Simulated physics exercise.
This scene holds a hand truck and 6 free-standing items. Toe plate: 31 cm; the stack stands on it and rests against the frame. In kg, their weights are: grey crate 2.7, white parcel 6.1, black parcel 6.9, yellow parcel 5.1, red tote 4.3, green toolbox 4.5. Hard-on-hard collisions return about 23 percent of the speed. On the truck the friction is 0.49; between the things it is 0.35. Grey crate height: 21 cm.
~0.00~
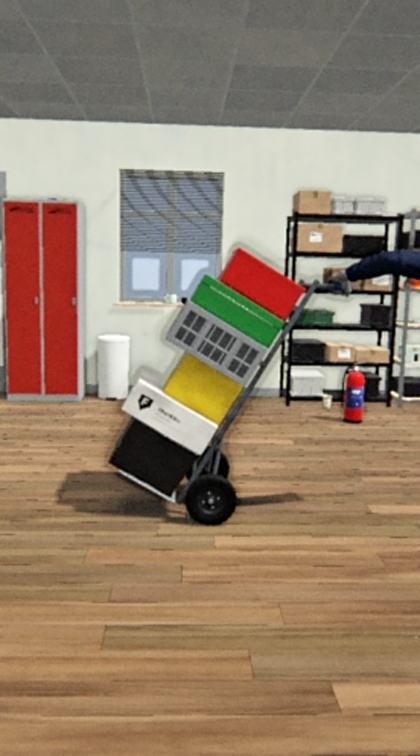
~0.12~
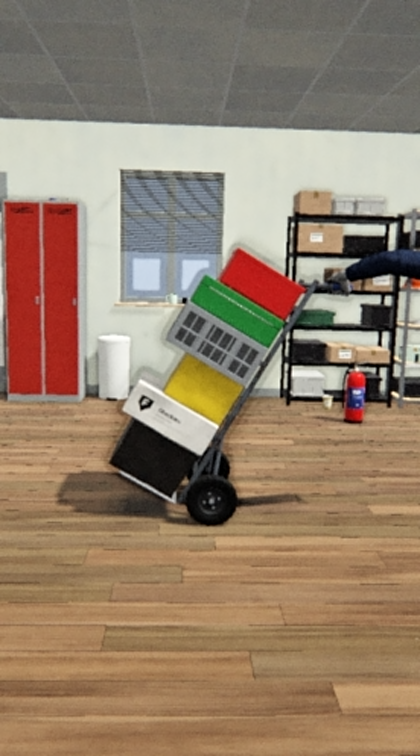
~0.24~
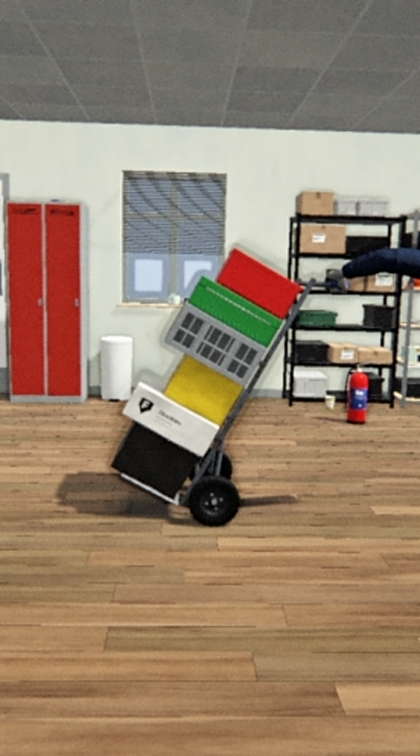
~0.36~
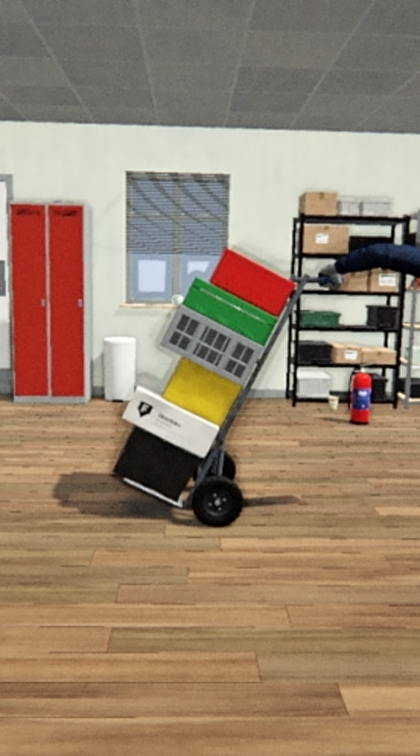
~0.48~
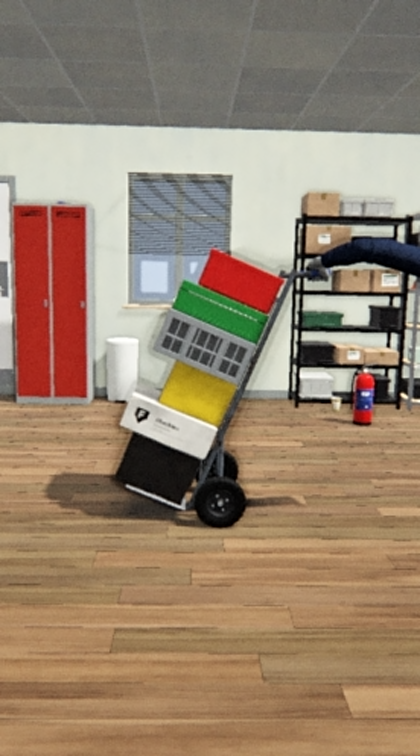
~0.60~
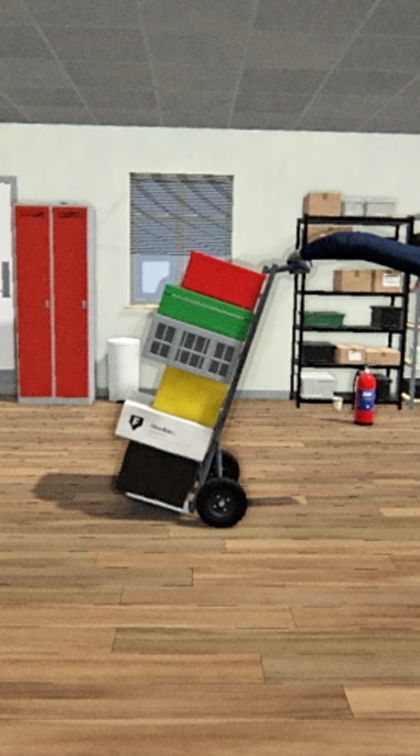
A hand truck stacked with six colourful boxes and crates starts tilted back toward the right, its handle held by a dark-sleeved, gloved hand. It stays steeply tilted at first, then the arm pushes the handle leftward and the frame swings more upright, the stack turning with it.
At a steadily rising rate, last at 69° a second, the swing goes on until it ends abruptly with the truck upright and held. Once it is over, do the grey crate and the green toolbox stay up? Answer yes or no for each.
Grey crate: No, green toolbox: No.
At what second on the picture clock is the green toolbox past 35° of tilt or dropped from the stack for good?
Answer: About 1.6 s.
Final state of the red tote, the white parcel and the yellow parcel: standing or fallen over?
Final state - red tote: Goes over; white parcel: Remains on its base; yellow parcel: Goes over.
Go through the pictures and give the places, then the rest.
Leaning back 30°; grey crate (215, 340); green toolbox (236, 310), in the first picture.
Leaning back 30°; yellow parcel (203, 385); red tote (259, 285), in the second picture.
Leaning back 28°; white parcel (172, 413); black parcel (157, 451), in the third picture.
Leaning back 26°; yellow parcel (202, 387); red tote (250, 283), in the fourth picture.
Leaning back 22°; white parcel (170, 419); black parcel (159, 459), in the fifth picture.
Leaning back 17°; grey crate (193, 346); green toolbox (205, 311), in the sixth picture.
By 1.10 s, truck upright; green toolbox rocked 9° off its seat near (123, 323); grey crate rocked 9° off its seat near (128, 359); red tote rocked 9° off its seat.
By 1.60 s, truck upright; red tote now dropped from the stack; green toolbox rocked 39° off its seat near (71, 336); grey crate rocked 39° off its seat near (93, 365).
By 1.90 s, truck upright; grey crate and green toolbox now dropped from the stack; yellow parcel rocked 60° off its seat.
By 2.30 s, truck upright; yellow parcel on its side.
When it is over (3.3 s), dropped from the stack and tipped over, grey crate, red tote and green toolbox; lying over on the truck, yellow parcel; the other 2 within 10 cm of the start. End places, in pixels of the last picture, grey crate near (53, 466).
